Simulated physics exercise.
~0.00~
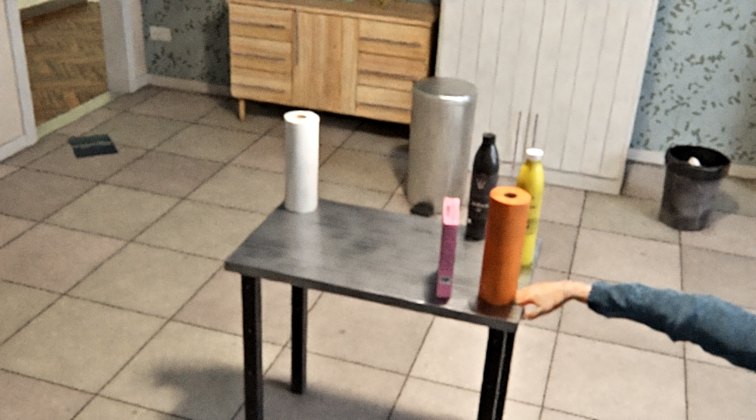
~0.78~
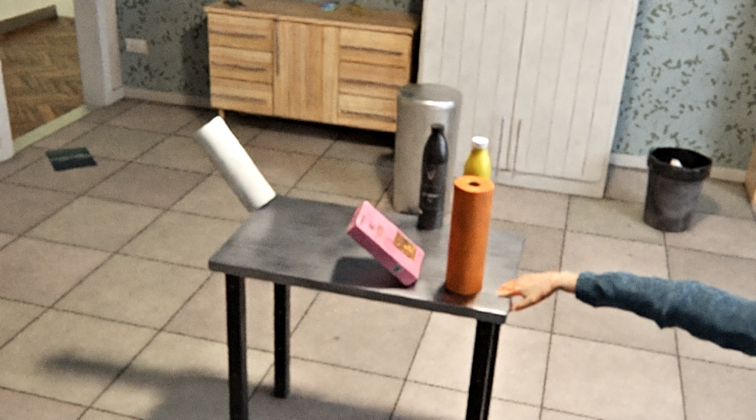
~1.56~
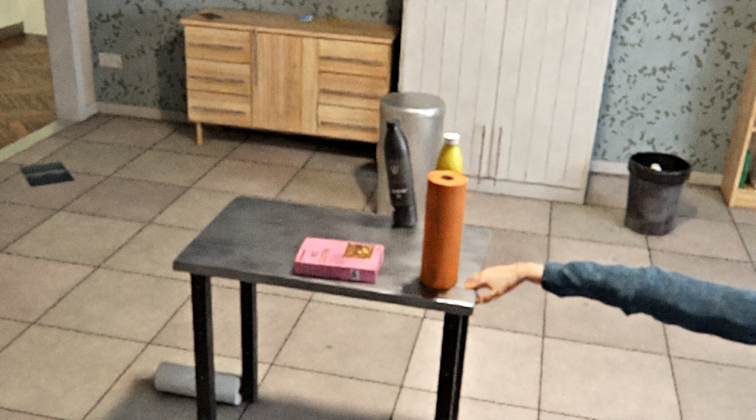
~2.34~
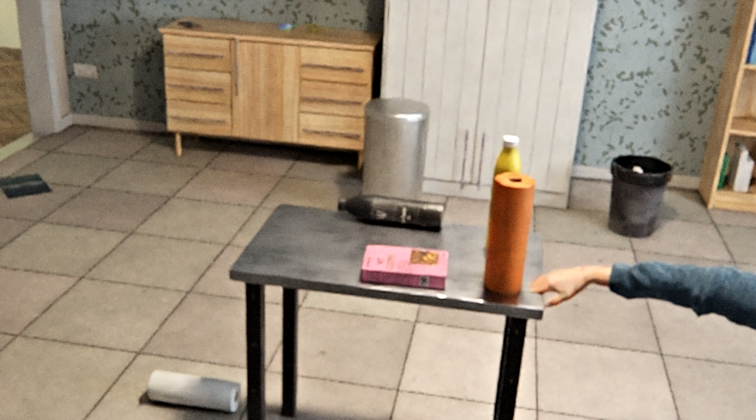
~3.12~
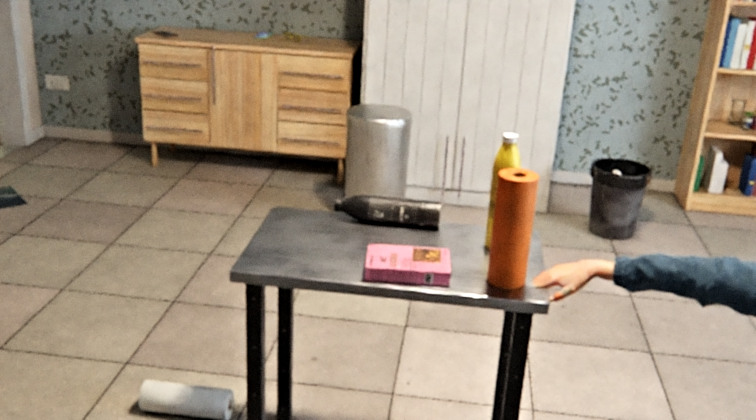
In a tiled room, a hand at the edge of a small dark table jolted it about; the white roll tipped off onto the floor, the pink box fell flat, then the black bottle toppled, leaving the orange roll and yellow bottle standing.
